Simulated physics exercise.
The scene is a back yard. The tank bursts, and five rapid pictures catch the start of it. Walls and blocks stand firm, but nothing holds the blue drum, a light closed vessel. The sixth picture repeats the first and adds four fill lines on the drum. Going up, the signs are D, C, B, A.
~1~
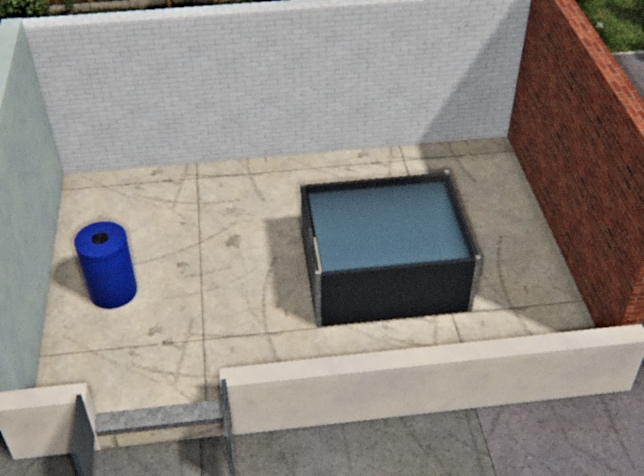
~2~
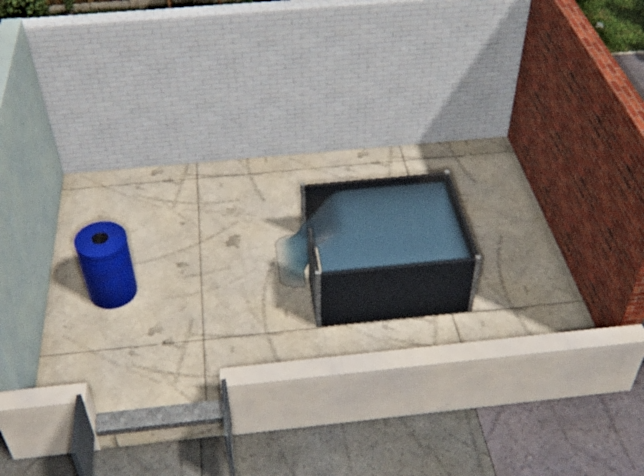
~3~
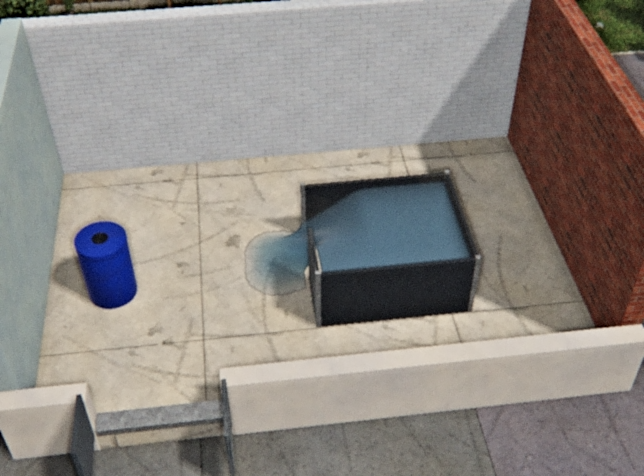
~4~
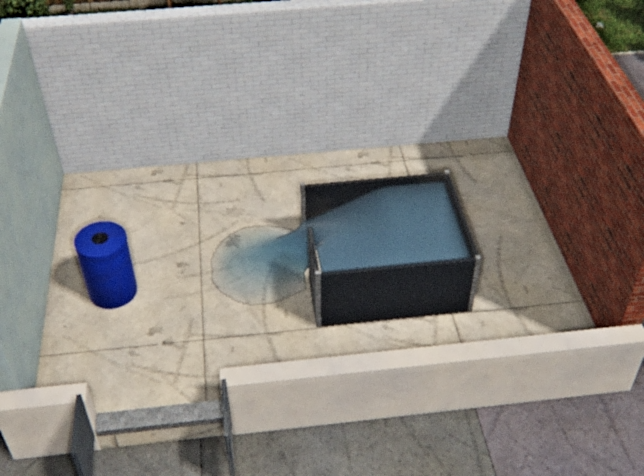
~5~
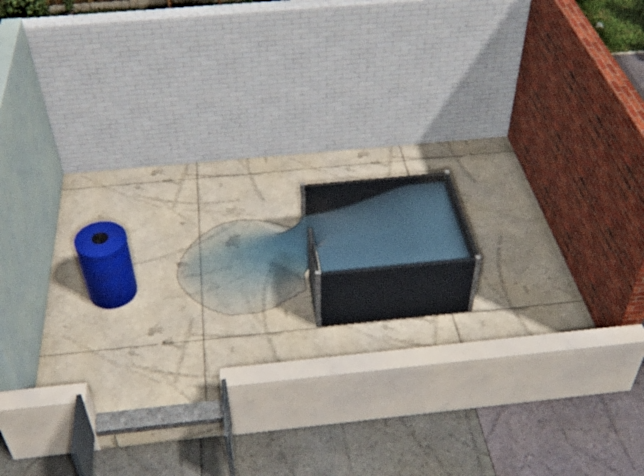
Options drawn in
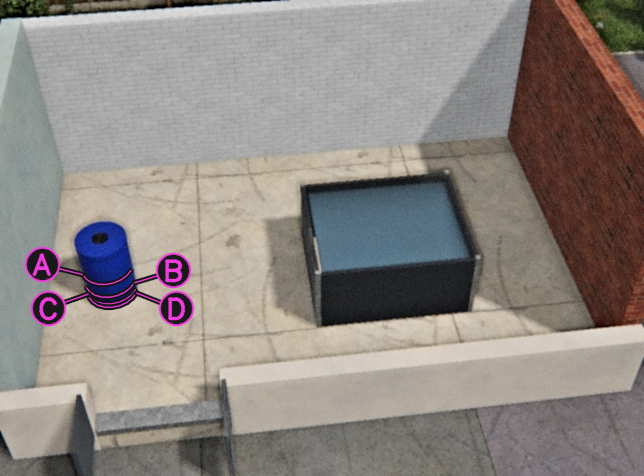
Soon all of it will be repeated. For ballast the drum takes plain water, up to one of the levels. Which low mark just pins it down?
That is mark A.
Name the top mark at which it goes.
The answer is B.
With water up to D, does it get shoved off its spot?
Yes.
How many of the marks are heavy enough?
One of them.
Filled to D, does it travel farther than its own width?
Yes, it does.
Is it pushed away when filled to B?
Yes, it does.
In magenta, A at (106, 284); B at (109, 297); C at (111, 303); D at (112, 307); from the bottom up D, C, B, A.
With A, it does not move.
With B, it is pushed about its own width away.
With C, it is pushed about 3 times its own width away.
With D, it is pushed about 3 times its own width away.
